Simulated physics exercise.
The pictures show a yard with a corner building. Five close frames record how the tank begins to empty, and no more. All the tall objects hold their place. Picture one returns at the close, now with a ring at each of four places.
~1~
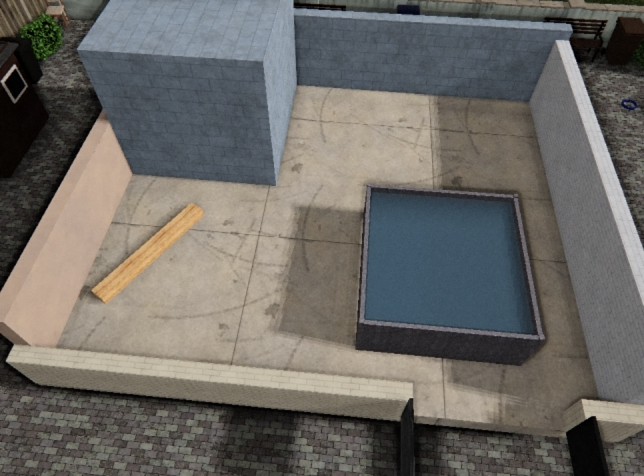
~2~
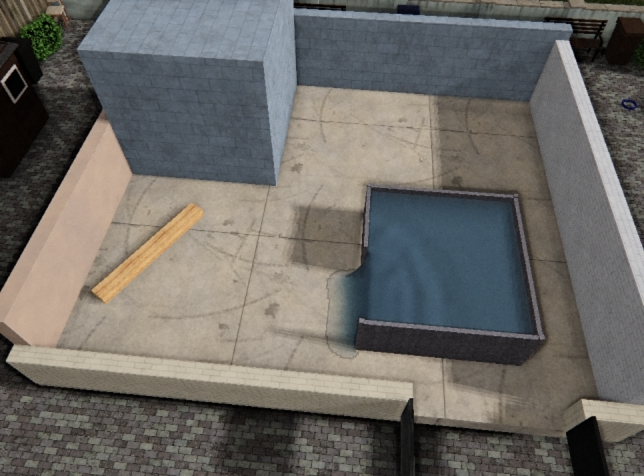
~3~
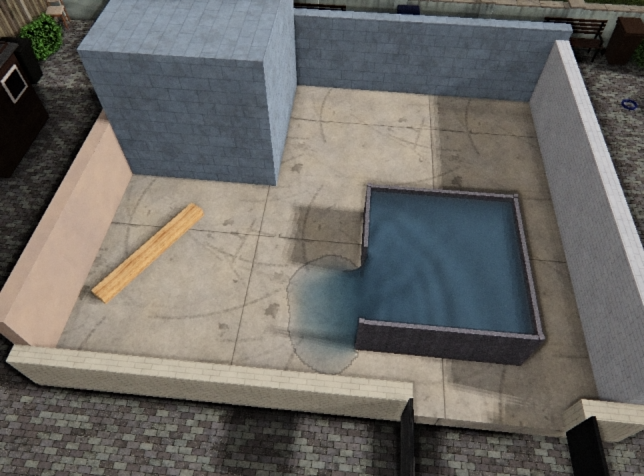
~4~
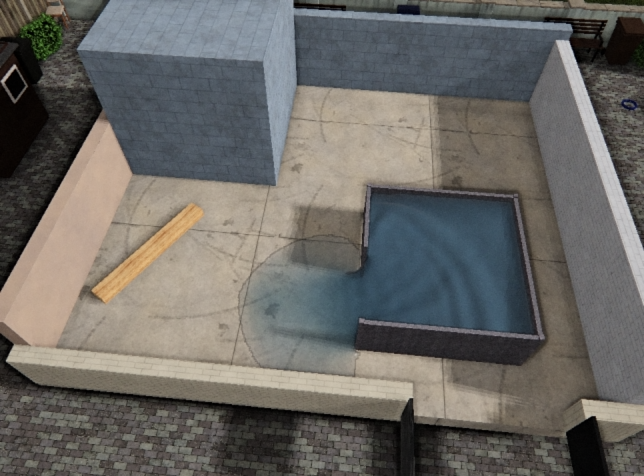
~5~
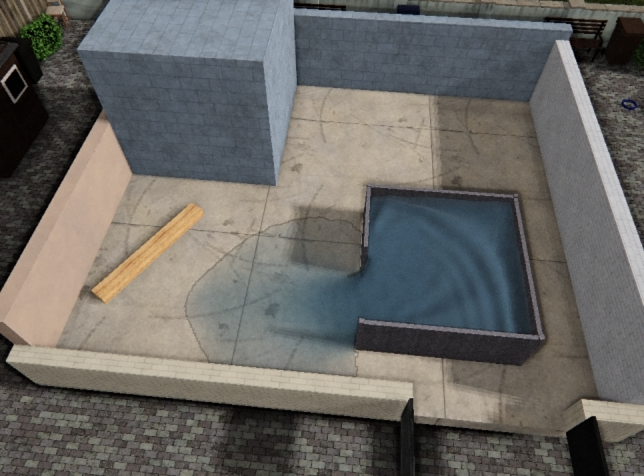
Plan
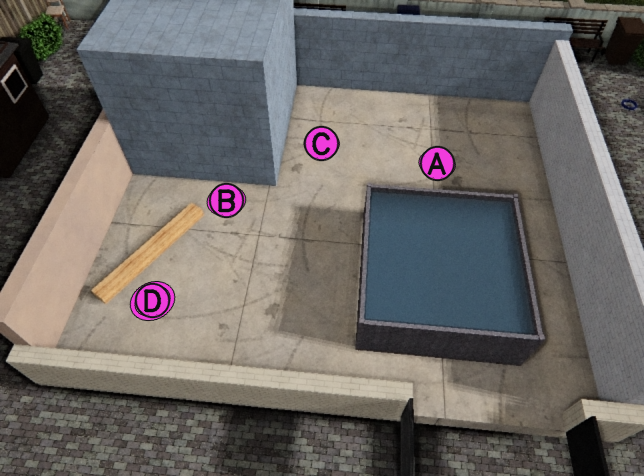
In the video, a square tank of blue water stands in a walled yard with a corner building and a wooden beam; an opening appears in its left side, and water pours out, spreading leftward across the paved ground.
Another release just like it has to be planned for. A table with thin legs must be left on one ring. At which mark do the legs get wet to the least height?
C.
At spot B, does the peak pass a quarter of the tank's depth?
Yes, it does.
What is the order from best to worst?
The order is C, A, B, D.
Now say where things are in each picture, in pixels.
Tank full, its middle at (445, 256); open gate at (493, 395), in the first frame.
In the second frame, 2 % of the ground under water, visible out to (346, 275).
In the third frame, 5 % of the ground under water, visible out to (297, 279).
In the fourth frame, 10 % of the ground under water, visible out to (244, 295).
In the fifth frame, 16 % of the ground under water, visible out to (192, 300).
In magenta, A at (437, 163); B at (226, 200); C at (321, 143); D at (152, 300).
For spot A, the water peaks at about 13 % of the depth that stood in the tank.
For spot B, the water peaks at about 36 % of the depth that stood in the tank.
For spot C, the water peaks at about 7 % of the depth that stood in the tank.
For spot D, the water peaks at about 58 % of the depth that stood in the tank.
